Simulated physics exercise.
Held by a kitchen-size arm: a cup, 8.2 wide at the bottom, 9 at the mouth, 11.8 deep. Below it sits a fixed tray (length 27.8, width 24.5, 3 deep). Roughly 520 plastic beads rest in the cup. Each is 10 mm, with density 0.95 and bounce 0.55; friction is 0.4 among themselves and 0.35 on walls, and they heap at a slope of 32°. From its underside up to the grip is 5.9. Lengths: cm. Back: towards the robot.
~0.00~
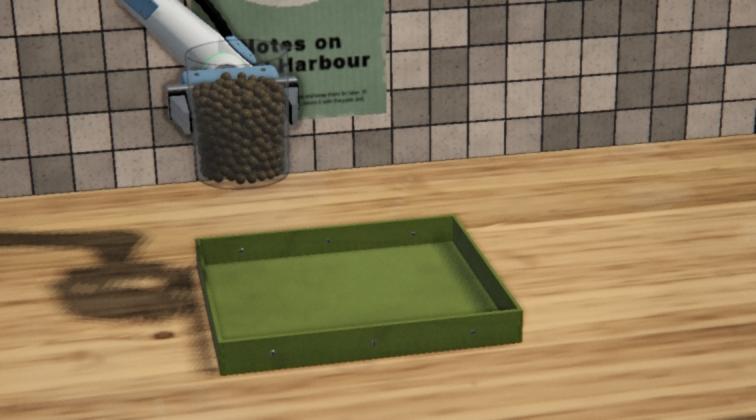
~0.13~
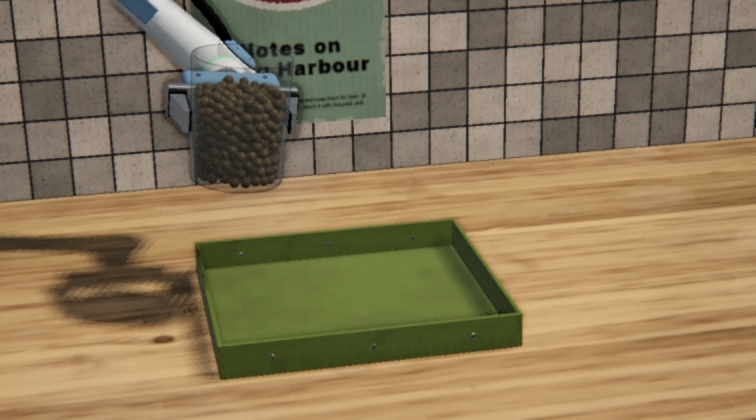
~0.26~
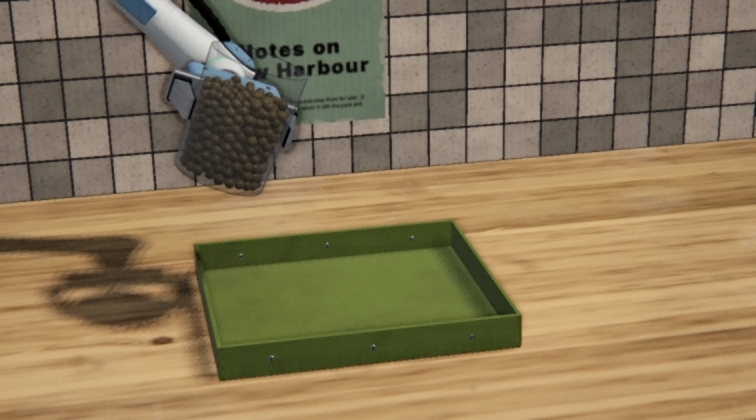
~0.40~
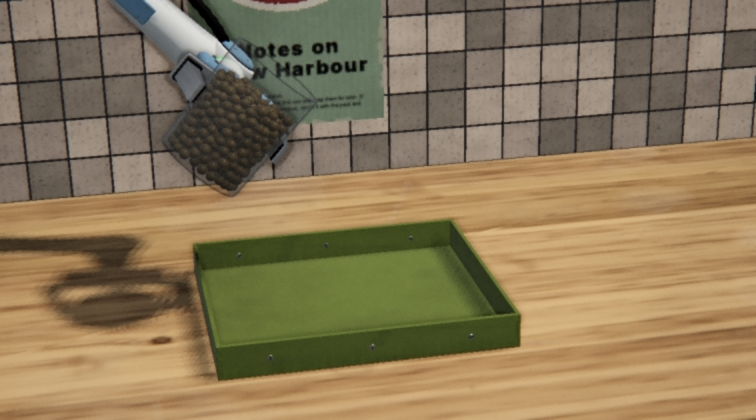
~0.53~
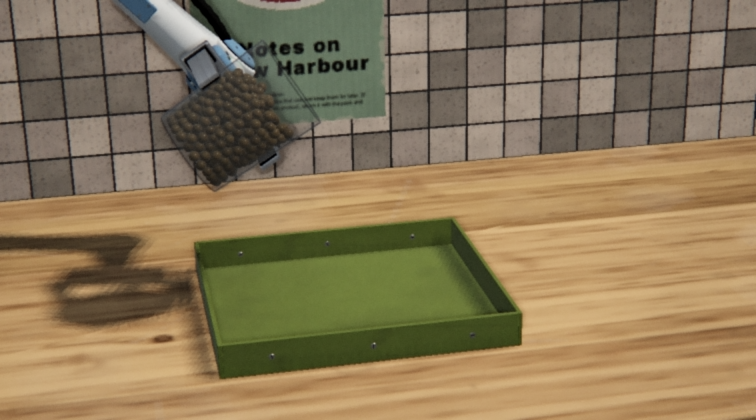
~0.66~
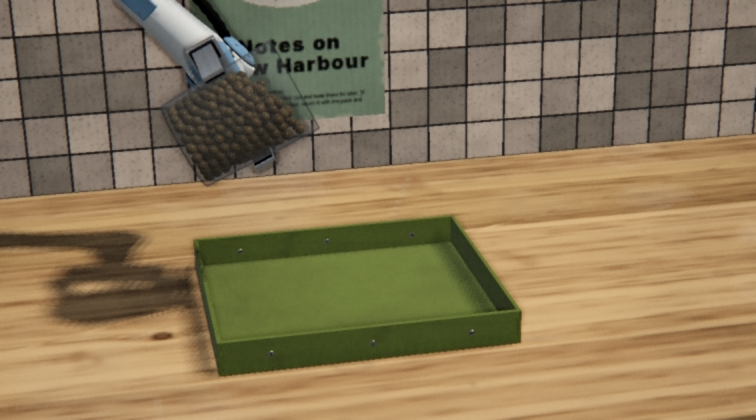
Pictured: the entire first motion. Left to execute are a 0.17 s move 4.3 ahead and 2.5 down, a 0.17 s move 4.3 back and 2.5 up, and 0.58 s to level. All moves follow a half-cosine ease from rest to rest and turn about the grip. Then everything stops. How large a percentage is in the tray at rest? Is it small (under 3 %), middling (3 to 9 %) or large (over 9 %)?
Middling.
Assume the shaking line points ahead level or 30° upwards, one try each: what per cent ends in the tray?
Estimates, in order: 10 % then 15 %.
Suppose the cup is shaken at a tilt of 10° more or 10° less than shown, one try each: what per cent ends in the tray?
15 and 0 %.
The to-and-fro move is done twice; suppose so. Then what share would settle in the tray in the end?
It would then be around 5 per cent.
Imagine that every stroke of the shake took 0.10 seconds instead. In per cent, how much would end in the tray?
In that case about 10 in a hundred.
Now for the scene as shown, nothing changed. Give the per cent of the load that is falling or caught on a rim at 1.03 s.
4 %.
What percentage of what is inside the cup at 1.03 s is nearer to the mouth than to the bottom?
Something like 35 percent sits in that half.
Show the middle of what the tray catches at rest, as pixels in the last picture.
I'd point to somewhere near (368, 292).
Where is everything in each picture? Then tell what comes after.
The first picture shows cup middle at (240, 115), level; upper third of the load around (238, 100), from x 195 to 280, top at y 75; 519 in the cup.
The second picture shows cup middle at (239, 120), tilted 6° forward; upper third of the load around (238, 104), from x 200 to 280, top at y 80.
The third picture shows cup middle at (238, 121), tilted 22° forward; upper third of the load around (236, 106), from x 185 to 285, top at y 80.
The fourth picture shows cup middle at (237, 120), tilted 42° forward; upper third of the load around (231, 105), from x 175 to 290, top at y 75.
The fifth picture shows cup middle at (239, 119), tilted 58° forward; upper third of the load around (233, 102), from x 170 to 290, top at y 75.
The sixth picture shows cup middle at (238, 116), tilted 64° forward; upper third of the load around (231, 102), from x 170 to 300, top at y 75; 519 in the cup.
After 1.03 s, tilted 64° forward, highest piece 23 above the table; 495 in the cup, 4 in the tray, 20 in flight or on a rim.
After 1.40 s, tilted 15° forward, highest piece 25 above the table; 491 in the cup, 26 in the tray, 2 on the table or floor.
After 1.78 s, level, highest piece 25 above the table; 491 in the cup, 26 in the tray, 2 on the table or floor.
After 2.83 s, level, highest piece 25 above the table; 491 in the cup, 26 in the tray, 2 on the table or floor.
At rest, 491 in the cup, 26 in the tray, 2 on the table or floor. That is 5 % in the tray.
